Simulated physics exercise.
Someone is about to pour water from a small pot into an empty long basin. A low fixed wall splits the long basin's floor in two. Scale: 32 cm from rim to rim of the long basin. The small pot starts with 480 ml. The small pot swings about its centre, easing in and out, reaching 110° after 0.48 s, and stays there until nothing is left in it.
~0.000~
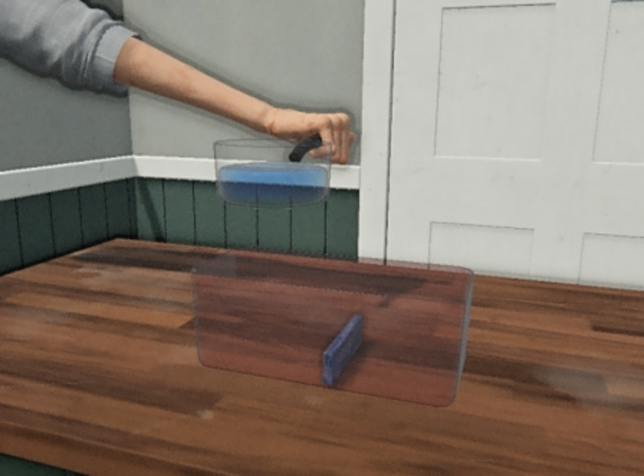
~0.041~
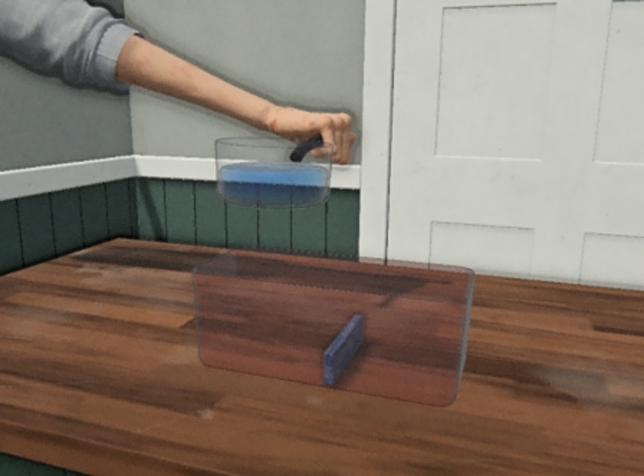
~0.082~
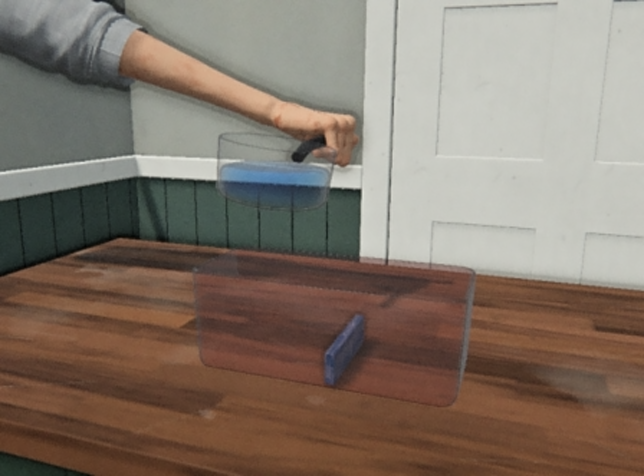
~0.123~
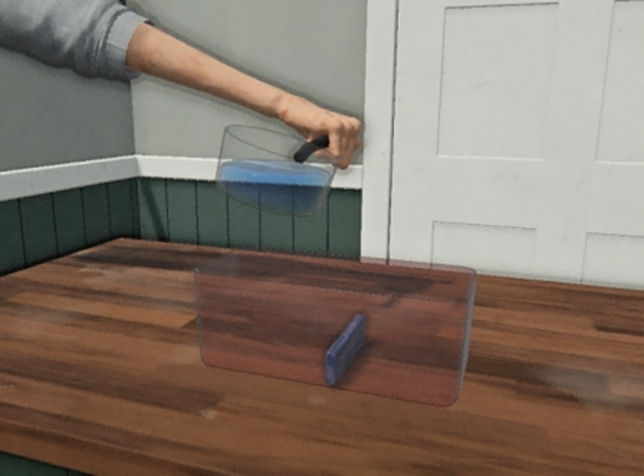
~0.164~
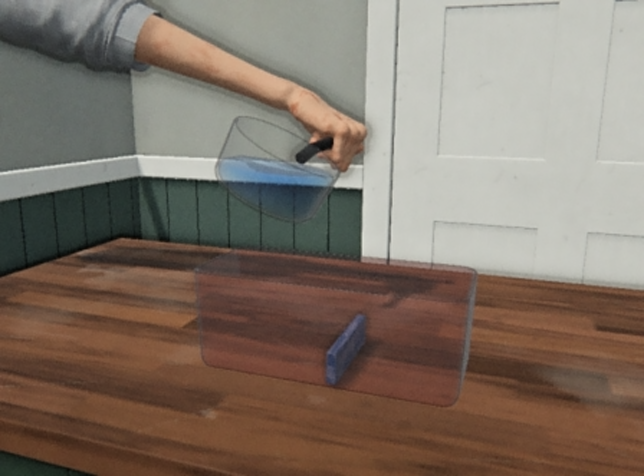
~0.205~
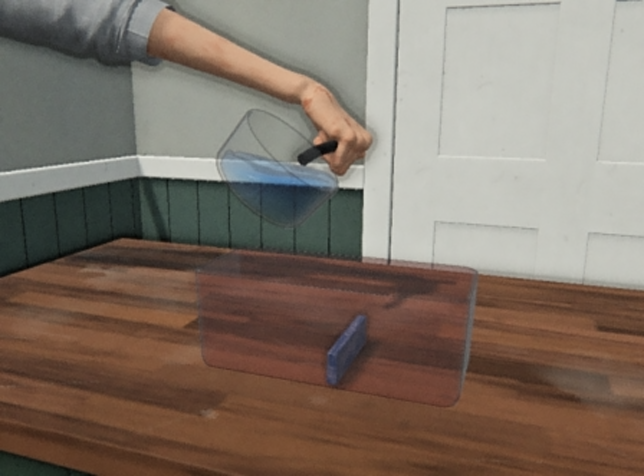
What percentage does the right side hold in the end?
Roughly 50 per cent is past the wall.
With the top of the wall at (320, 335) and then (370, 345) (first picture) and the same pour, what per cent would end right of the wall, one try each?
First 80, then 20 per cent.
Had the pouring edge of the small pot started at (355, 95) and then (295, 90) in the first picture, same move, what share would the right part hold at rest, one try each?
First 80, then 15 per cent.
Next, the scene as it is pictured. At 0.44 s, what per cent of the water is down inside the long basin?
Some 50 per cent.
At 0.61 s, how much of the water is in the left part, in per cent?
Near 40 in a hundred.
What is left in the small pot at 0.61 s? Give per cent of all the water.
Near 3 in a hundred.
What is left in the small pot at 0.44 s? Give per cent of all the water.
Some 16 per cent.
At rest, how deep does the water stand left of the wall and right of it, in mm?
Some 10 mm on the left and 14 mm on the right.
After 0.44 s the tilt is 108° and 15 per cent is still to pour, 16 is left of the wall and 34 right of it.
After 0.61 s the tilt is 110° and 3 per cent is still to pour, 39 is left of the wall and 53 right of it.
After 0.79 s the tilt is 110° and 0 per cent is still to pour, 47 is left of the wall and 50 right of it.
After 0.98 s the tilt is 110° and 0 per cent is still to pour, 48 is left of the wall and 50 right of it.
In the end 48 per cent lies left of the wall, 50 right of it and 2 outside.
